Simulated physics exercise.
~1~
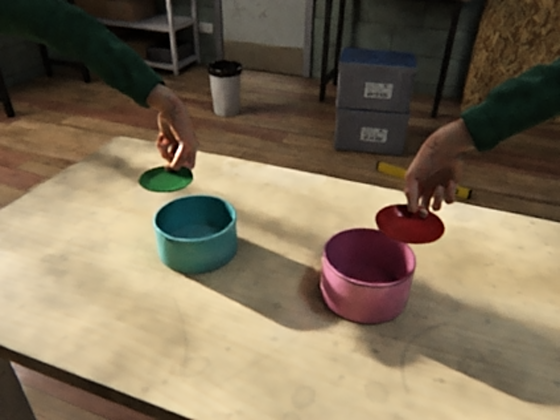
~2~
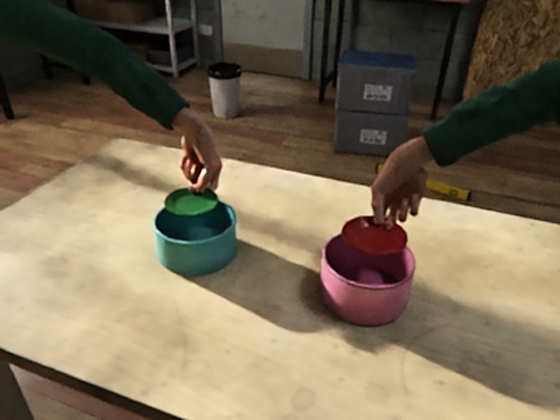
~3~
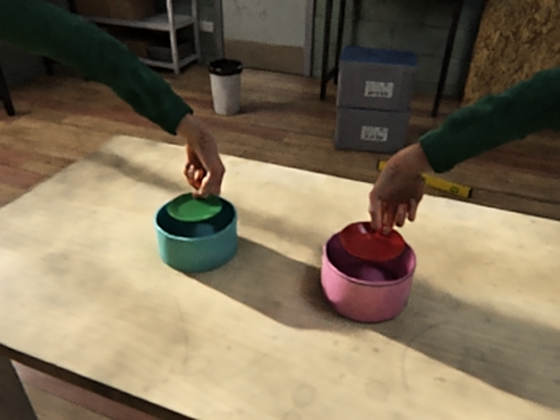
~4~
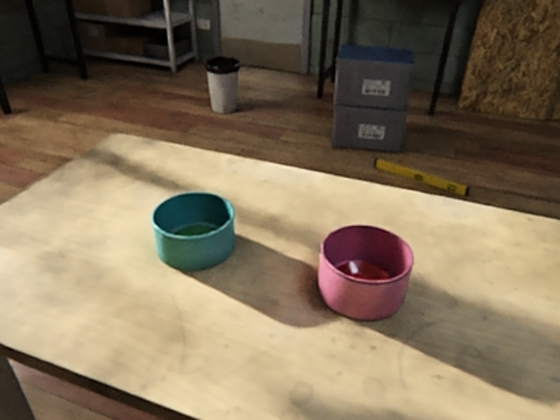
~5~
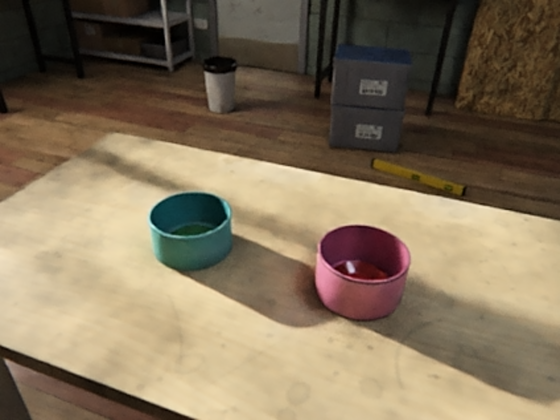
Two hands in dark green sleeves reach in from either side over a pale wooden table, the left holding a green saucer and the right a red one, seen from slightly above by a gently swaying camera. A teal pot stands on the left and a pink pot on the right, with grey boxes and a bin on the wooden floor behind. The hands bring the saucers over the open pots and lower them to the rims. Both saucers slip inside, and the hands withdraw. Each saucer ends up lying down inside its pot, leaving both uncovered.
